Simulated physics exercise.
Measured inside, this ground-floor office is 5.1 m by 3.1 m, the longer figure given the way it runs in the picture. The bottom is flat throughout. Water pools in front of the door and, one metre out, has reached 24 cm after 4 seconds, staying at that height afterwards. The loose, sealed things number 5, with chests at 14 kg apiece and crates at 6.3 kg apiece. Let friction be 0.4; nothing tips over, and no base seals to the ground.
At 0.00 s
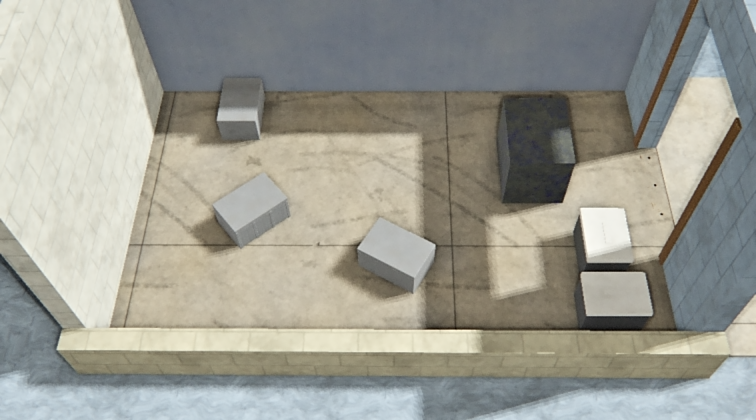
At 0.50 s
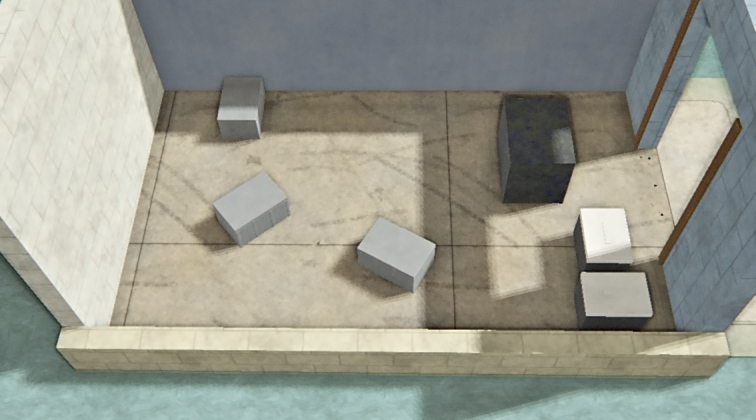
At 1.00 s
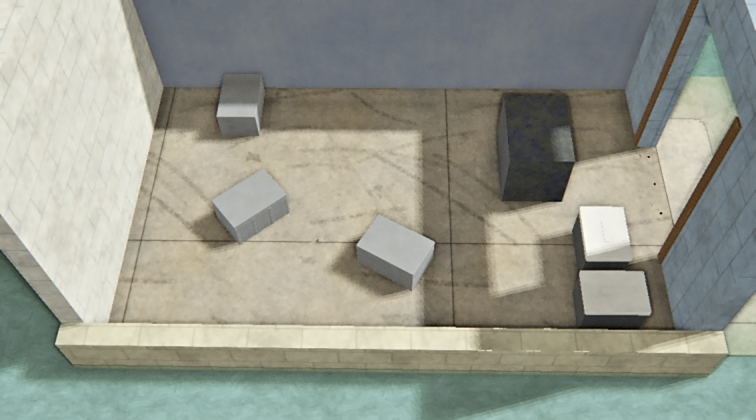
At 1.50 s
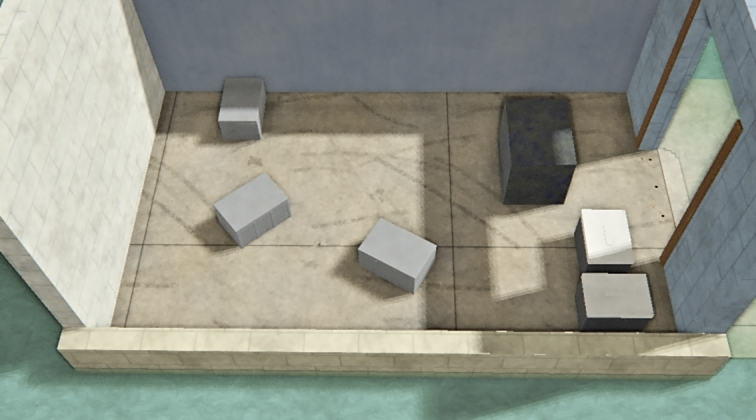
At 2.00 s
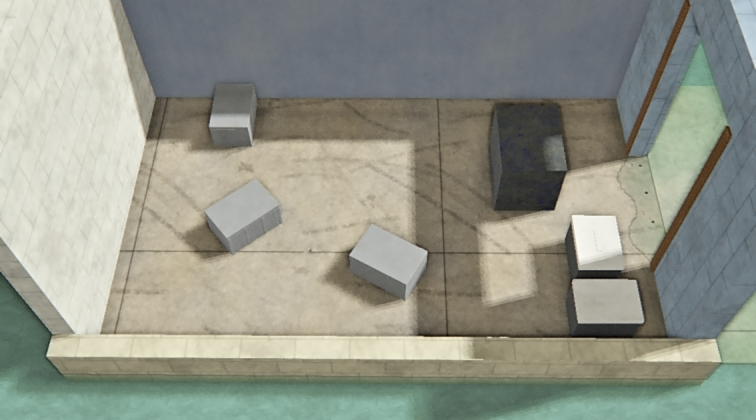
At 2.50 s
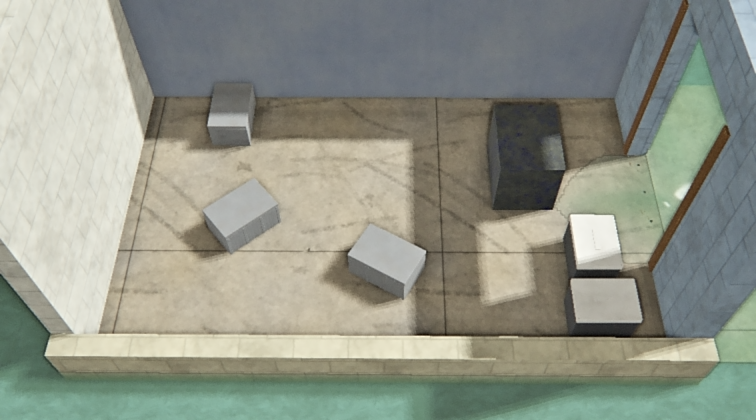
Water, pale green, surrounds a room with a tan floor, seen from high above over its low front wall. Three grey boxes sit at the left and centre, a large dark block stands at the back right, and a white box and another grey one sit near the brown-edged doorway on the right. The water turns greener outside, then creeps through the doorway across the floor, while the boxes stay put and the camera shifts slightly.
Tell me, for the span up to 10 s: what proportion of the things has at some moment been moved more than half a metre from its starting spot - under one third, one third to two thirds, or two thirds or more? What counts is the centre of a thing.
It looks set to land in the top band, two thirds and beyond.
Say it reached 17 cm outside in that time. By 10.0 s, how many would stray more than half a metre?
Then the count would be 4.
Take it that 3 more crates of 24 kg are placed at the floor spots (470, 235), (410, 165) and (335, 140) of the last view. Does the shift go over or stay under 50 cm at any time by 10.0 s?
Note: Item 1 above threshold; item 2 below threshold; item 3 below threshold.
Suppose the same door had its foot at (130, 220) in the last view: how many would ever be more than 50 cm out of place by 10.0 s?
Then 4 of them would.
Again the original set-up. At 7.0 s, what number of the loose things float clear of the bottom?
At that instant the tally stands at 2.
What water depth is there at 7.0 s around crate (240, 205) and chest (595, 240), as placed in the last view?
Depths: Near 2 cm, then near 6 cm.
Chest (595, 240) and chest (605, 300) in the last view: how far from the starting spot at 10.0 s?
In turn: 400 cm, 60 cm.
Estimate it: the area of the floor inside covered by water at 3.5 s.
My estimate is roughly 2.5 m2.
After 3.5 s 0 of 5 are over 50 cm from their spots; 0 afloat.
After 4.5 s 1 of 5 are over 50 cm from their spots; 0 afloat.
After 7.0 s 3 of 5 are over 50 cm from their spots; 2 afloat.
After 10.0 s 5 of 5 are over 50 cm from their spots, and 5 have been at some point; 5 afloat.
